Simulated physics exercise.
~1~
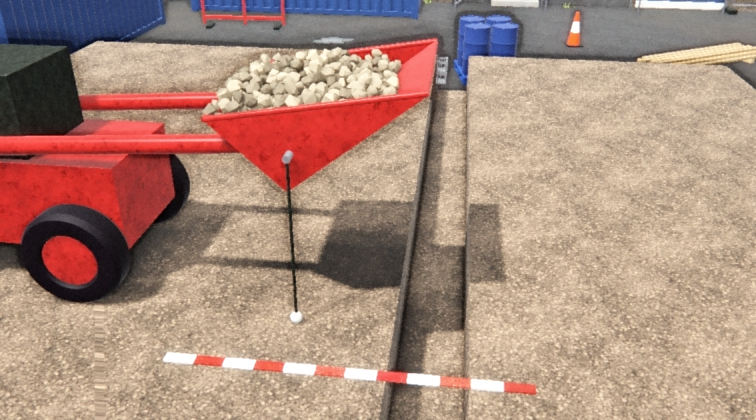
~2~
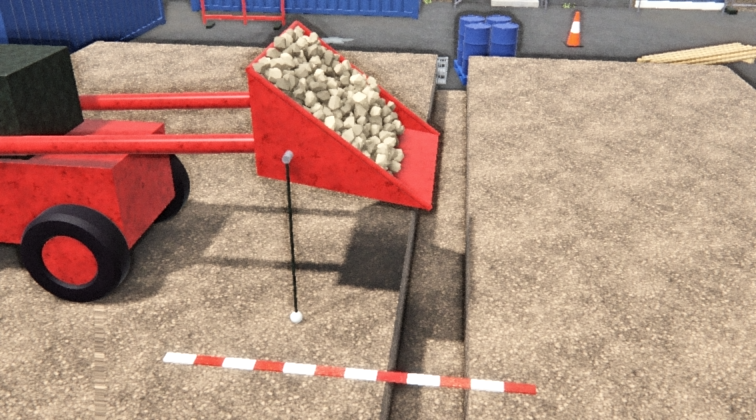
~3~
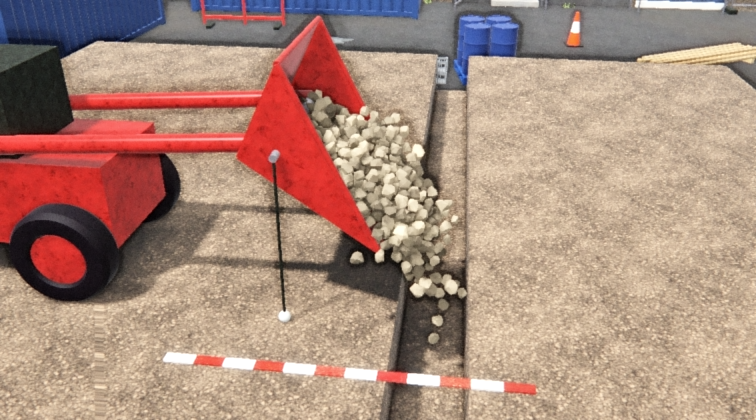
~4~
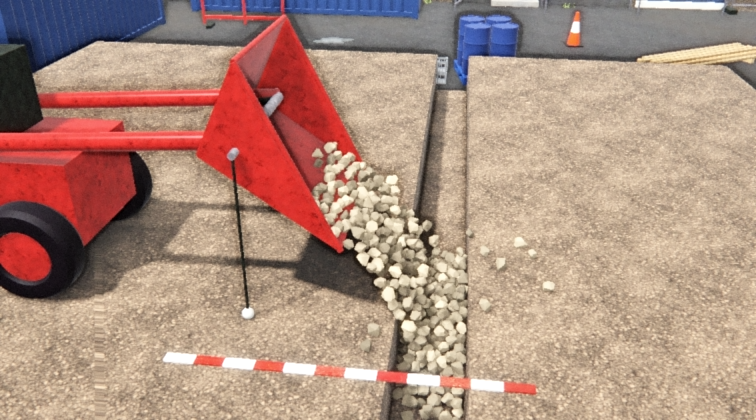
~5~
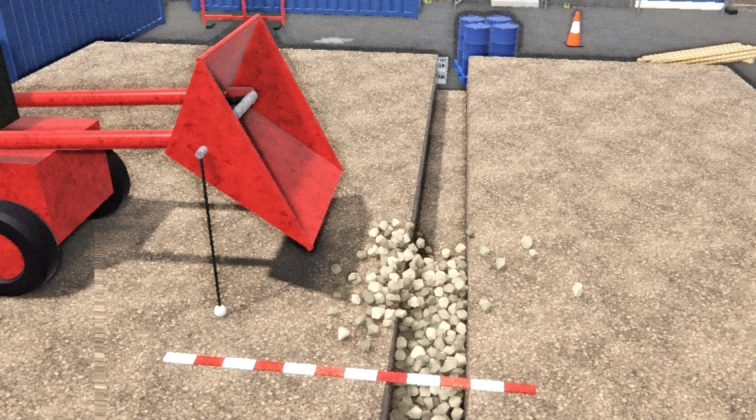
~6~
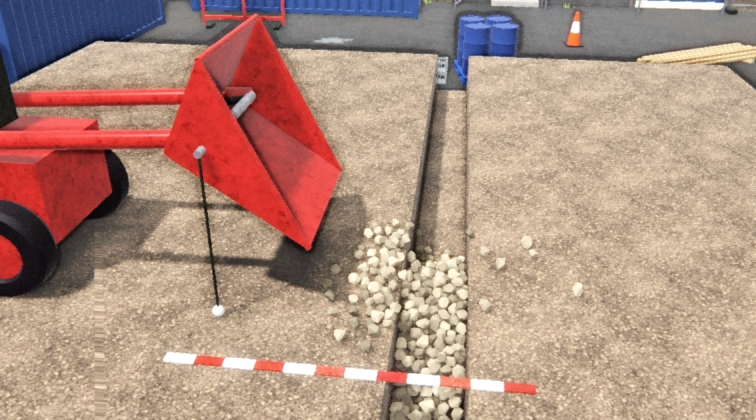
Red loader bucket tipping pale crushed rock into a trench while backing left, leaving most stones inside and some on the near edge.
